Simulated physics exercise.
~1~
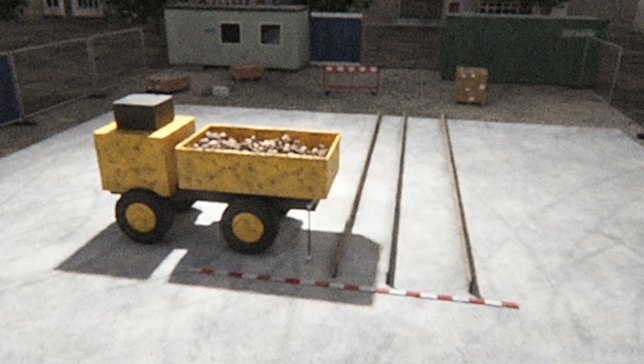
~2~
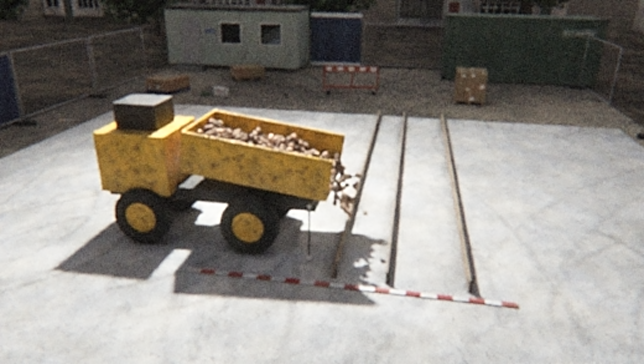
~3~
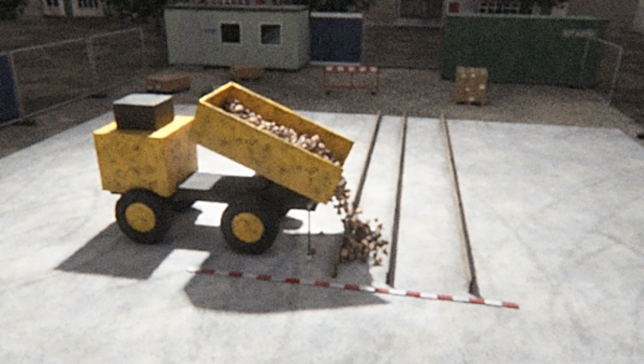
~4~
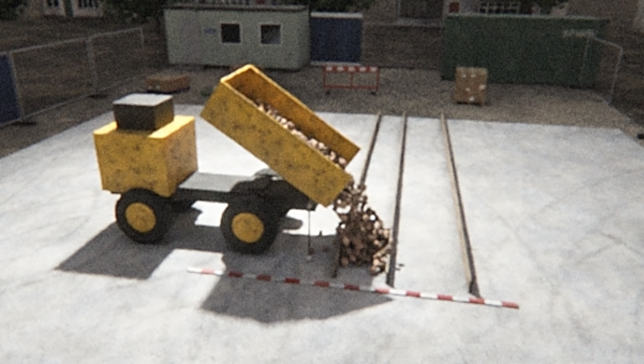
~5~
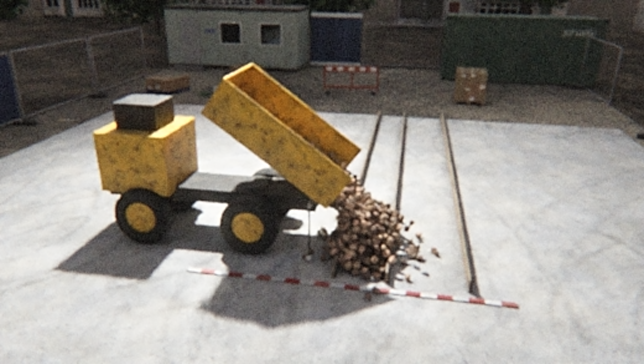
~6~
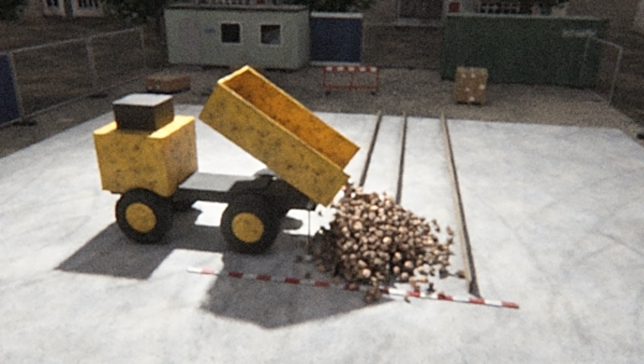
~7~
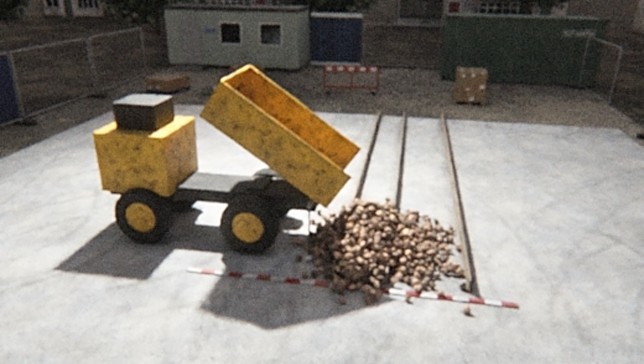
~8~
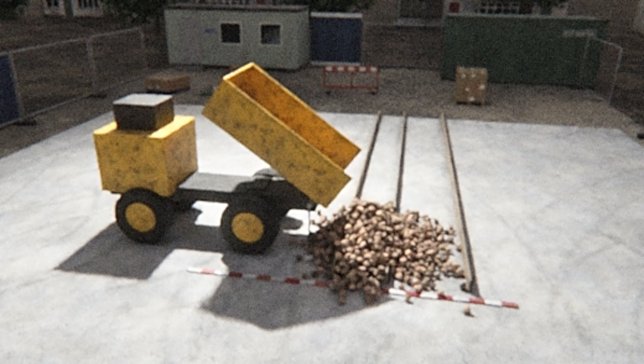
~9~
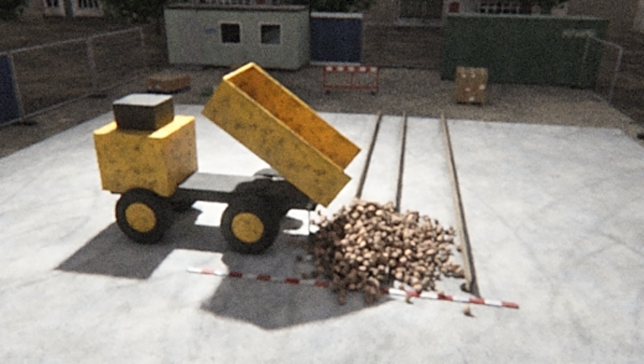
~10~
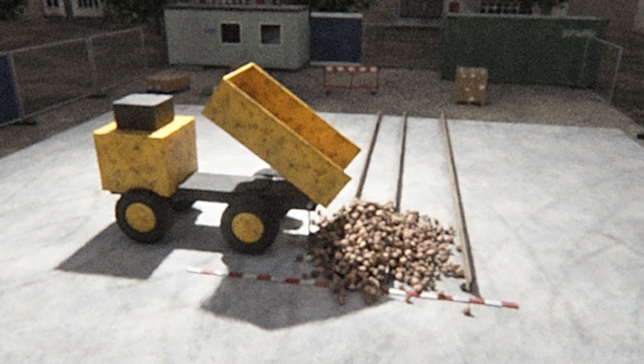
A yellow dump truck tips its bed and pours stones into a heap across the boards.
